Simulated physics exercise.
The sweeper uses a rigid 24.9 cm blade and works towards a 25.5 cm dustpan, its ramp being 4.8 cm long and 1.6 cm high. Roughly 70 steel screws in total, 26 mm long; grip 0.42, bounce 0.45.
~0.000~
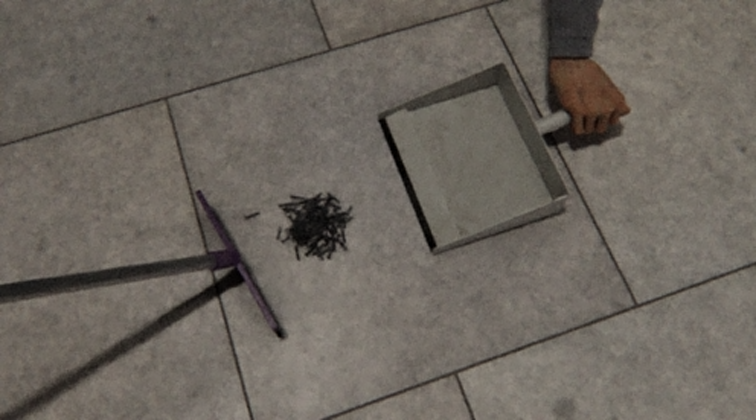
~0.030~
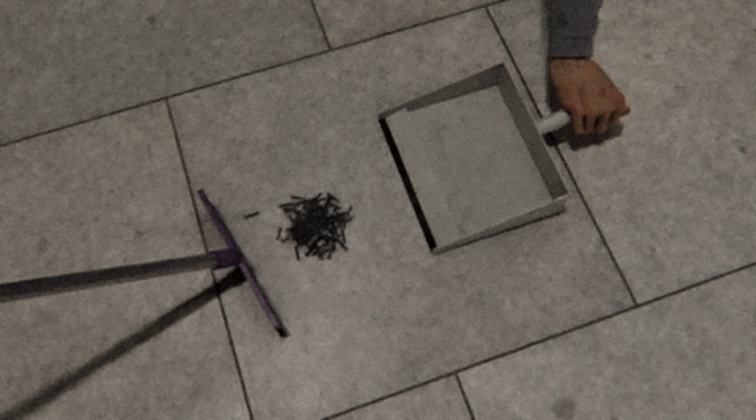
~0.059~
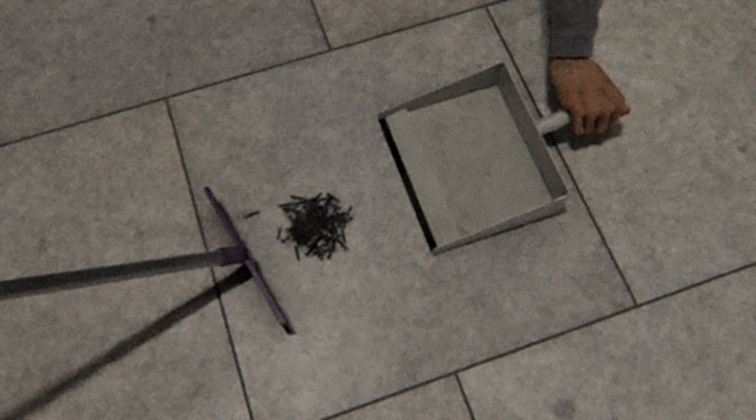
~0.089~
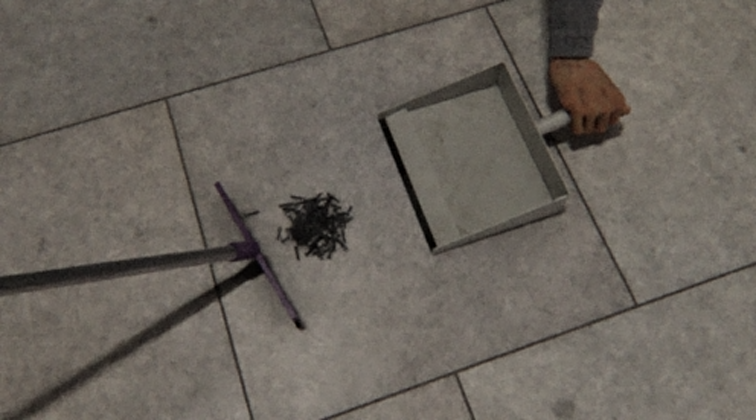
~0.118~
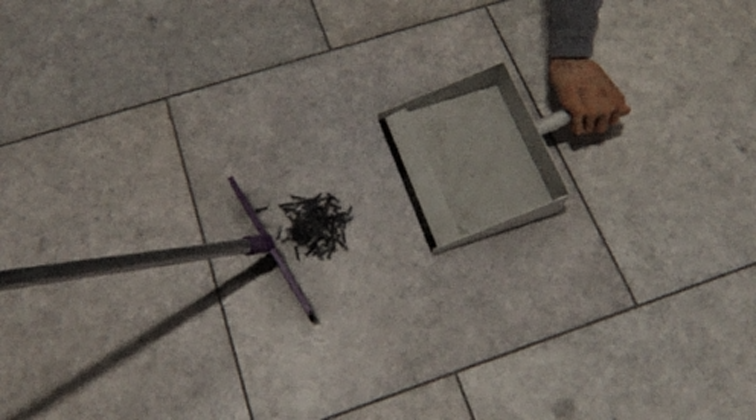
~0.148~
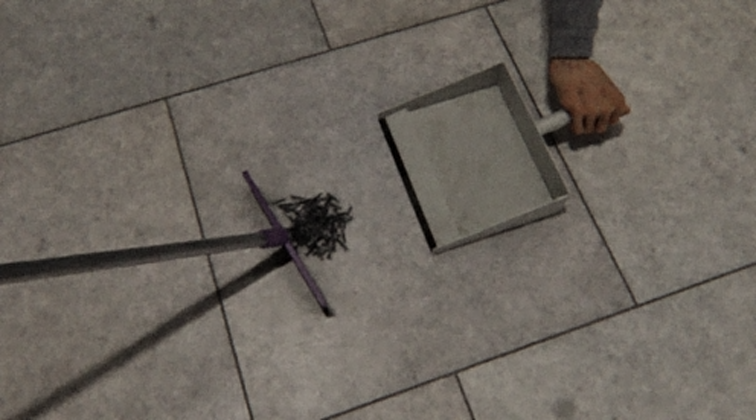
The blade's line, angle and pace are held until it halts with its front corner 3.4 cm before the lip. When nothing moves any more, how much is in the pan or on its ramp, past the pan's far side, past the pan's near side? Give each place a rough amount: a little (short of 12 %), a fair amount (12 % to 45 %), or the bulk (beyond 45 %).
Pan: A fair amount; far side: A little; near side: A little.
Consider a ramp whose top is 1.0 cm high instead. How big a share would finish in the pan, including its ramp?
It would be roughly 25 percent.
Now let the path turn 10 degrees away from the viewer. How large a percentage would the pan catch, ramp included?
Roughly 25 percent.
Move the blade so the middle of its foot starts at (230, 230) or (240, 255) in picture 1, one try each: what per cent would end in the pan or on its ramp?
I'd put it near 30 per cent for the first and near 20 per cent for the second.
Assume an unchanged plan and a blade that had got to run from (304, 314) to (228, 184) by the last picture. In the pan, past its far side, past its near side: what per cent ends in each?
Pan 0 % / far 0 % / near 0 %.
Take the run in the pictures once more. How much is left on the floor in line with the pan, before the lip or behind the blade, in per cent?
80 %.
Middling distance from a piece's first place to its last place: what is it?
Median shift: Approx. 16 cm.
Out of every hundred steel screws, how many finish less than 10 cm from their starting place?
0 percent, roughly.
After 0.26 s, middle of the blade 12 cm from the lip; 0 % over the lip, far side 0 %, near side 0 %.
Then, at 0.33 s, middle of the blade 8 cm from the lip; 0 % over the lip, far side 0 %, near side 0 %.
After 0.54 s, middle of the blade 6 cm from the lip; 30 % over the lip, far side 0 %, near side 0 %.
By 1.4 s all is still; pan 20 %, far side 0 %, near side 0 %, in front of the lip or behind the blade 80 %.
